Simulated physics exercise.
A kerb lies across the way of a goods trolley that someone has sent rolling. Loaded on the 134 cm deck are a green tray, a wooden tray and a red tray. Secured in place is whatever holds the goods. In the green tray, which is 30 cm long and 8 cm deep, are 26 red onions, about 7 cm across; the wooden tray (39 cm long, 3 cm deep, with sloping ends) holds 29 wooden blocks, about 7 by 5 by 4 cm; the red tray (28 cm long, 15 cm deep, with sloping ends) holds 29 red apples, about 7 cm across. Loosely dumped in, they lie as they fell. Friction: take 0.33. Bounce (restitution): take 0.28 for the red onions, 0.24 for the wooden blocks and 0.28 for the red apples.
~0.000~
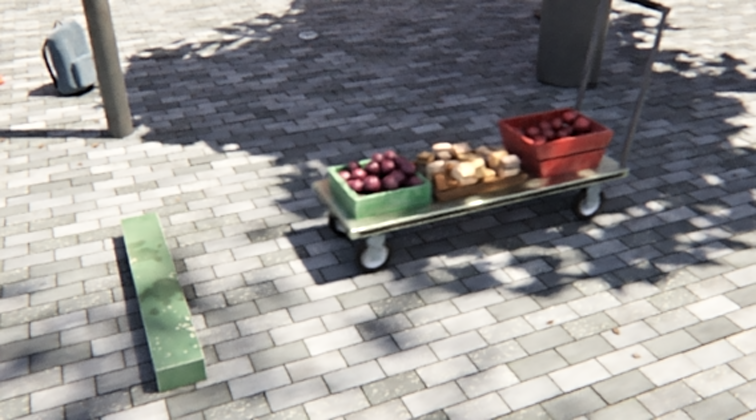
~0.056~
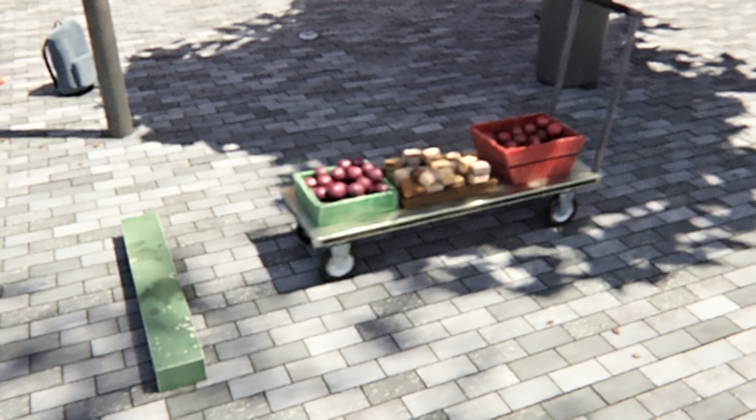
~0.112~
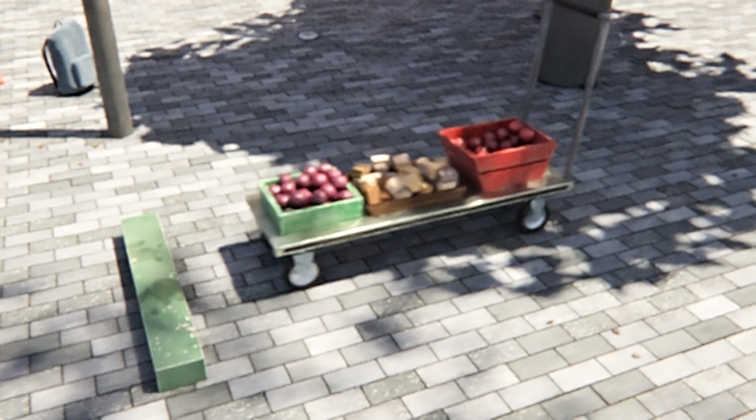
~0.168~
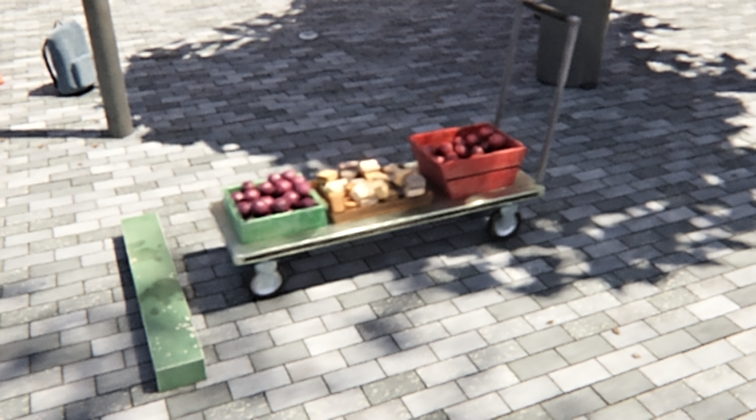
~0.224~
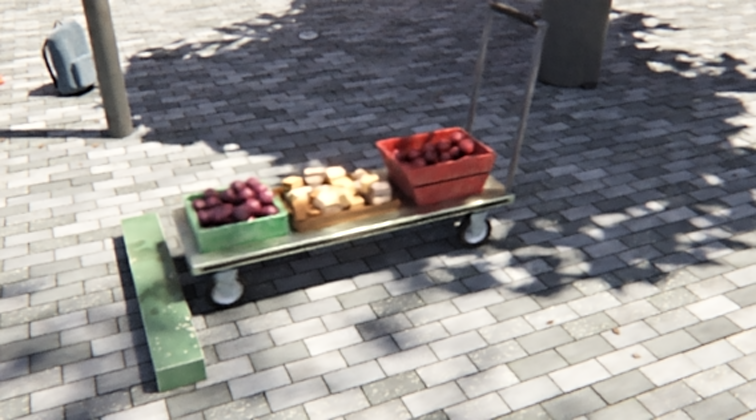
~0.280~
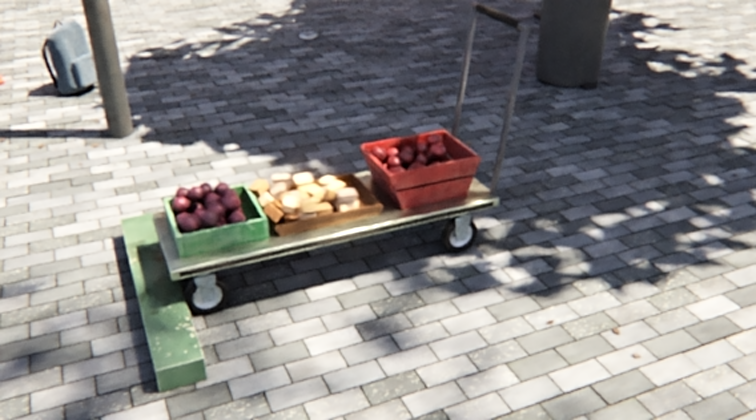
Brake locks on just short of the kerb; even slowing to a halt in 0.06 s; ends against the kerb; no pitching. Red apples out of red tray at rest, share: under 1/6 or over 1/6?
Under 1/6.
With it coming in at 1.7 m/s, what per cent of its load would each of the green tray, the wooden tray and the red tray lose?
Then the green tray sheds 20 per cent of its load, the wooden tray 20 per cent, and the red tray 0 per cent.
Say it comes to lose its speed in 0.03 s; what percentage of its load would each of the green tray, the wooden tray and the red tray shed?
That way you'd get green tray at 30, wooden tray at 40, and red tray at 10 percent.
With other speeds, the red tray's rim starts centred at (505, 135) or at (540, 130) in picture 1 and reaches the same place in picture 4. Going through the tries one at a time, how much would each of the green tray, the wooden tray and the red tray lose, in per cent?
Losses in order of the tries would be green tray 0 and 30 %, wooden tray 10 and 30 %, red tray 0 and 0 %.
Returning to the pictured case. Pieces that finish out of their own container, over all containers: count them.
About 16.
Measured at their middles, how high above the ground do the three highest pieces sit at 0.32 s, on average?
Mean height: Some 44 cm.
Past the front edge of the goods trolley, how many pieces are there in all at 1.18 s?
Some 8 pieces.
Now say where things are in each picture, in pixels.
In the first frame (each is followed by its nearest rim corner in this view), red tray, (538, 145); green tray, (358, 199); 68 cm short of the stop; none out.
In the second frame, red tray, (508, 151); green tray, (322, 206); 53 cm short of the stop.
In the third frame, red tray, (476, 157); green tray, (283, 214); 38 cm short of the stop.
In the fourth frame, red tray, (443, 164); green tray, (243, 223); 23 cm short of the stop.
In the fifth frame, red tray, (409, 170); green tray, (202, 231); stopping.
In the sixth frame, red tray, (392, 174); green tray, (180, 236); stopping; none out.
After 0.32 s, green tray 26 in, 0 out, wooden tray 27 in, 2 out and red tray 29 in, 0 out.
After 0.44 s, green tray 19 in, 7 out, wooden tray 21 in, 8 out and red tray 29 in, 0 out.
After 0.67 s, green tray 17 in, 9 out, wooden tray 22 in, 7 out and red tray 29 in, 0 out.
Outcome (at 1.18 s), green tray 17 in, 9 out, wooden tray 22 in, 7 out and red tray 29 in, 0 out. Asked share, 0 of 29, 0 per cent.
